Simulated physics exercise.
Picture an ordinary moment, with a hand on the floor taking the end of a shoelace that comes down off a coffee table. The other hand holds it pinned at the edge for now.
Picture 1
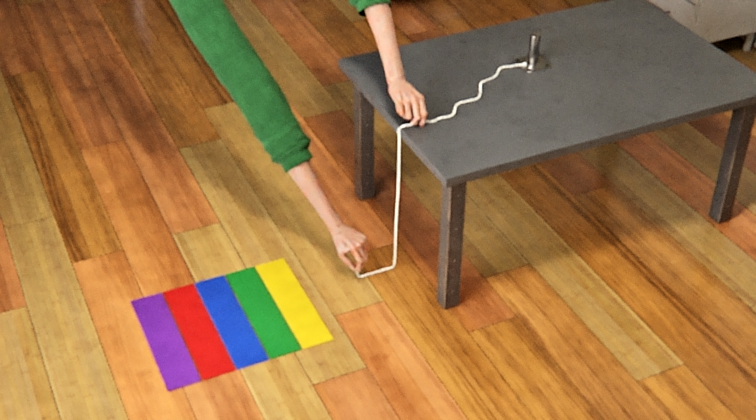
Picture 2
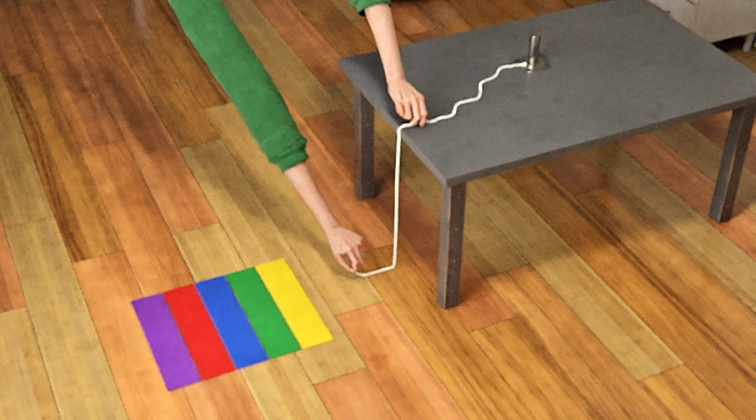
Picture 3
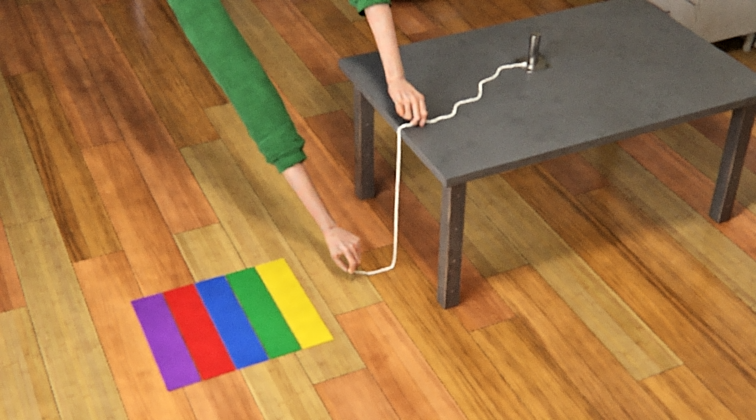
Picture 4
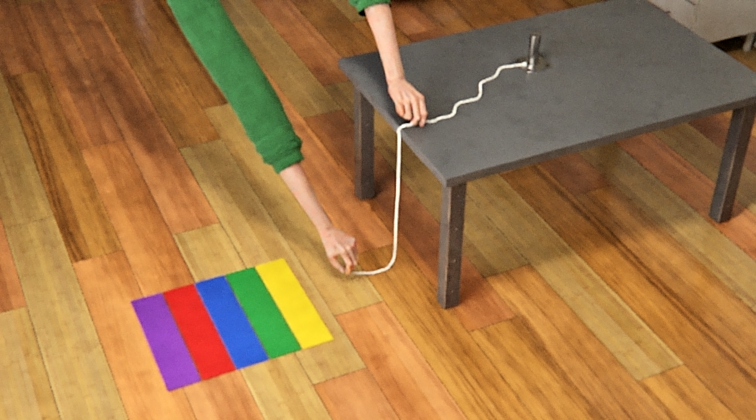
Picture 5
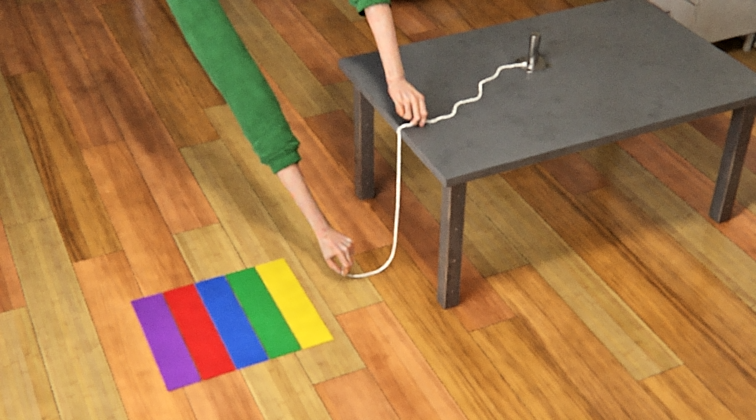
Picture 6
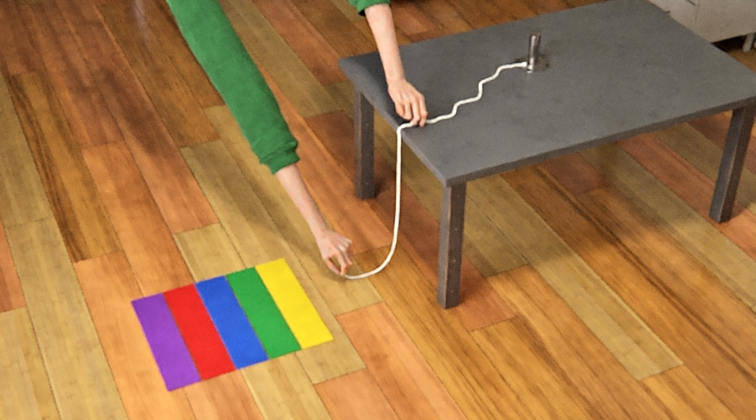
A hand at the end of a green-sleeved arm shifts slightly left near the wooden floor, drawing the low end of a white cord with it so its sharp bend softens into a curve. The other hand stays at the edge of the dark grey table, where the cord winds back to a small metal post. From a steady, raised view, purple, red, blue, green and yellow stripes lie at lower left.
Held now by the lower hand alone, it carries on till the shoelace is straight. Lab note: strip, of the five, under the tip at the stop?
Blue.
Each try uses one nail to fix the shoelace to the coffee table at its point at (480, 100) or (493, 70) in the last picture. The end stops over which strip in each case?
In order, green and blue.
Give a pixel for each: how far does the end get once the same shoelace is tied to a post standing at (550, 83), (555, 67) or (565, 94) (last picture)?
In that order: (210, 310), (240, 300) and (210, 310).
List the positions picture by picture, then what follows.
The first picture shows end (356, 268); yellow (309, 328); green (278, 338); blue (245, 348); red (212, 358); purple (178, 369).
The second picture shows end (352, 270); shoelace through (499, 70) (479, 97) (437, 119) (398, 153) (396, 207) (395, 261).
The third picture shows end (349, 270).
The fourth picture shows end (346, 271); shoelace through (499, 70) (479, 97) (437, 119) (399, 153) (397, 207) (393, 261).
The fifth picture shows end (342, 272).
The sixth picture shows end (341, 273); shoelace through (499, 70) (479, 97) (437, 119) (399, 153) (398, 207) (387, 261).
Soon after, end near (279, 291); over yellow.
After that, end near (246, 300); over green.
At the stop, end near (227, 306); over blue. It gets as far as the blue strip.
